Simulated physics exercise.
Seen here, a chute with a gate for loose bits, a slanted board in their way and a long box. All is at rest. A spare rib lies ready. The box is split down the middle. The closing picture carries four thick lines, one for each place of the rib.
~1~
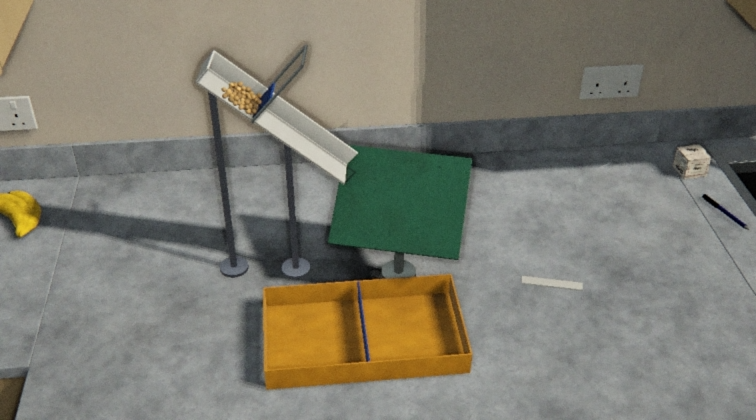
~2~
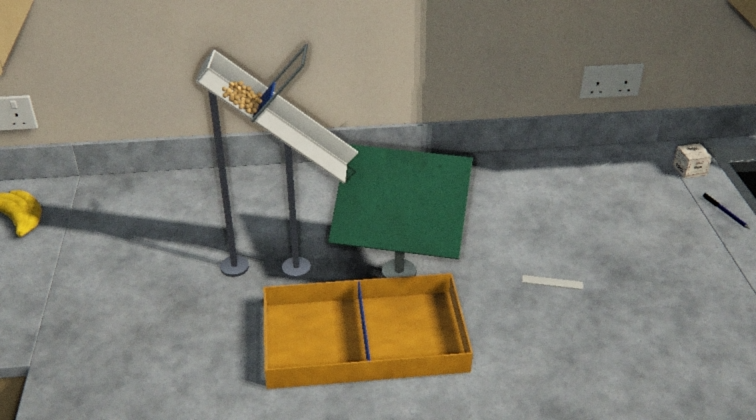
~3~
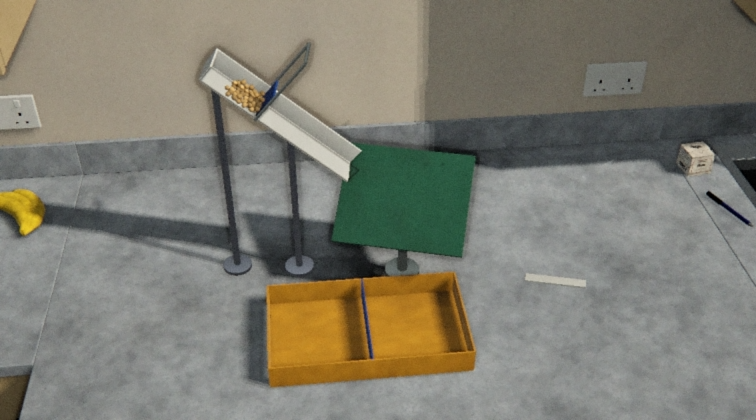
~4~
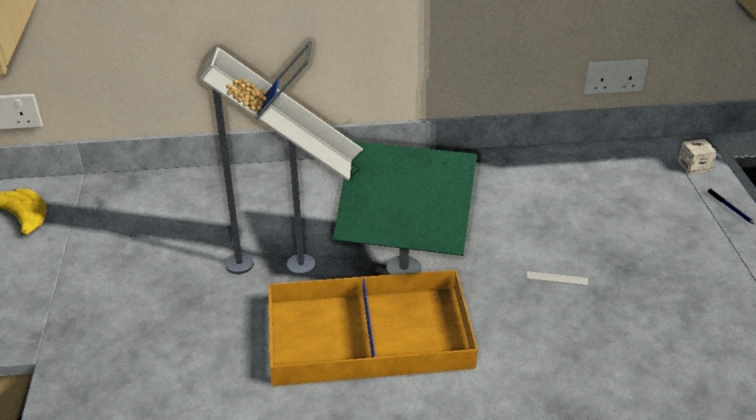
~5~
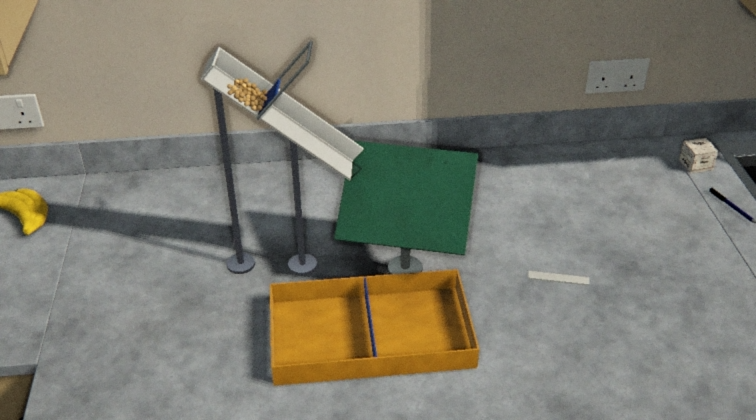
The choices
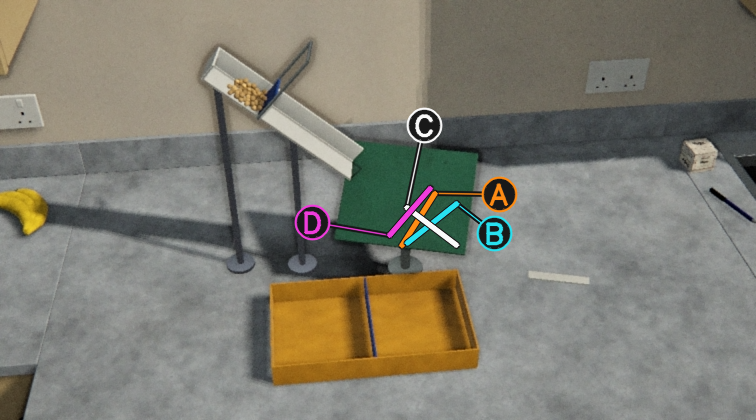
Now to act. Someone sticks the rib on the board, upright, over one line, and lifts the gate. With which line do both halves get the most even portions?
I would pick line D.
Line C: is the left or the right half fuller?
Right.
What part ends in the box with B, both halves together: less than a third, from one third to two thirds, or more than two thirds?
It is more than two thirds.
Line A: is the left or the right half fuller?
More lands on the right.
On the marked copy, line A from (435, 193) to (401, 245); line B from (456, 203) to (407, 243); line C from (406, 207) to (456, 245); line D from (430, 188) to (389, 235).
For line A, of what is caught, a small share in the left half, the bulk in the right.
For line B, of what is caught, a small share in the left half, all but a few in the right.
For line C, of what is caught, a small share in the left half, all but a few in the right.
For line D, of what is caught, close to two thirds in the left half, close to a third in the right.
